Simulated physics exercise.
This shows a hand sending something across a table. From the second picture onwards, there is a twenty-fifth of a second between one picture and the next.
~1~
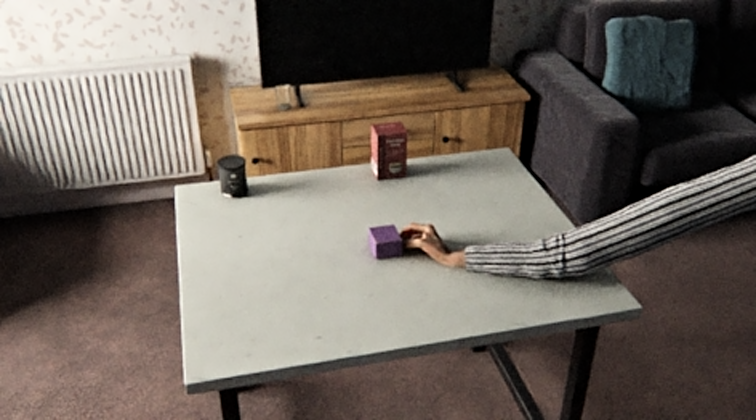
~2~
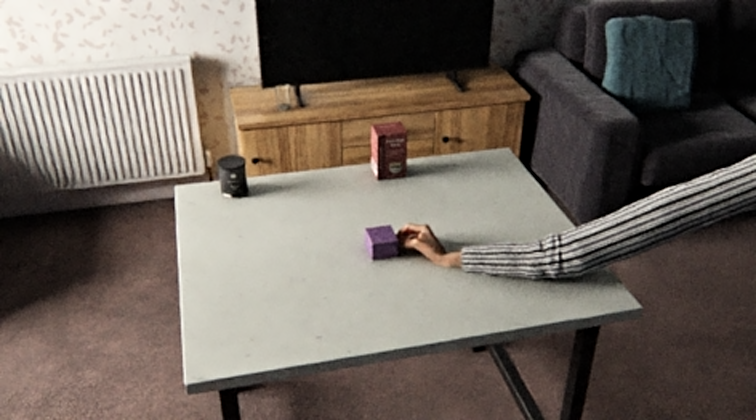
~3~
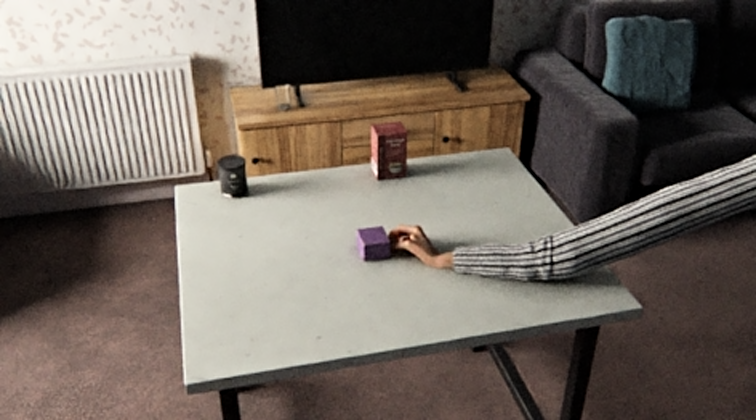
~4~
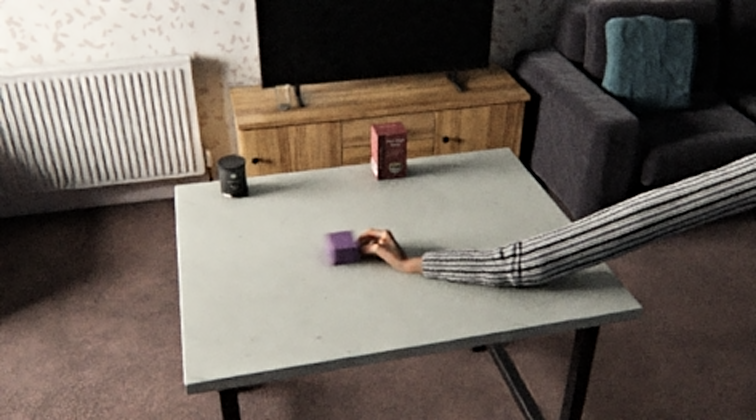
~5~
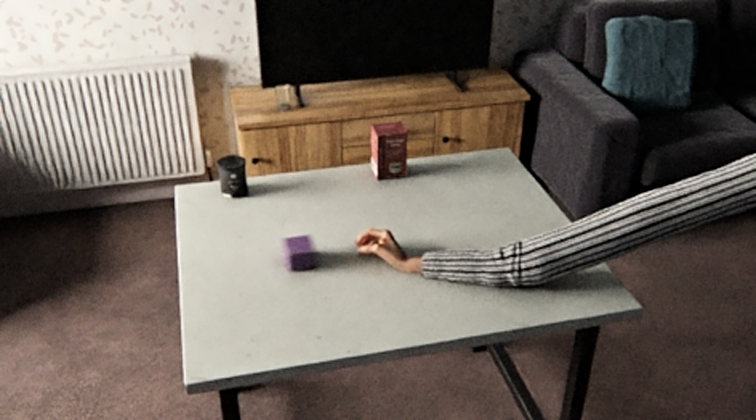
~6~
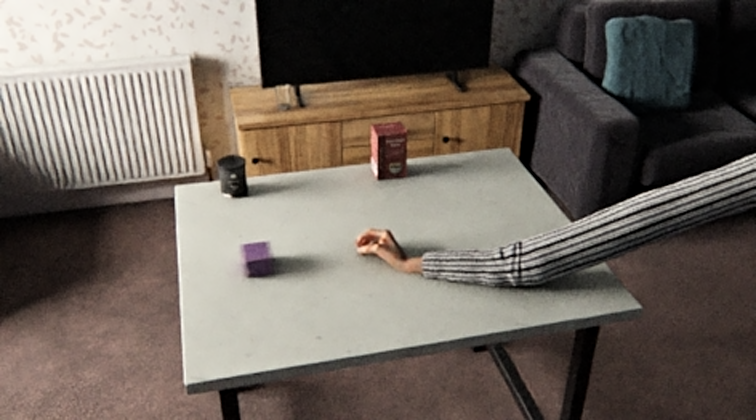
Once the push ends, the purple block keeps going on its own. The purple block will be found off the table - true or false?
True.
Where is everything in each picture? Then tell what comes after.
In the first picture, under the hand; purple block (385, 242).
In the second picture, under the hand; purple block (381, 242).
In the third picture, under the hand; purple block (373, 243).
In the fourth picture, purple block (342, 248).
In the fifth picture, purple block (300, 252) moved about its own width.
In the sixth picture, purple block (257, 259) moved well along.
Then, 0.20 s later than the last frame, purple block now off the table.
Then, 0.50 s later than the last frame, things are still on the move.
When it is over, off the table, purple block.
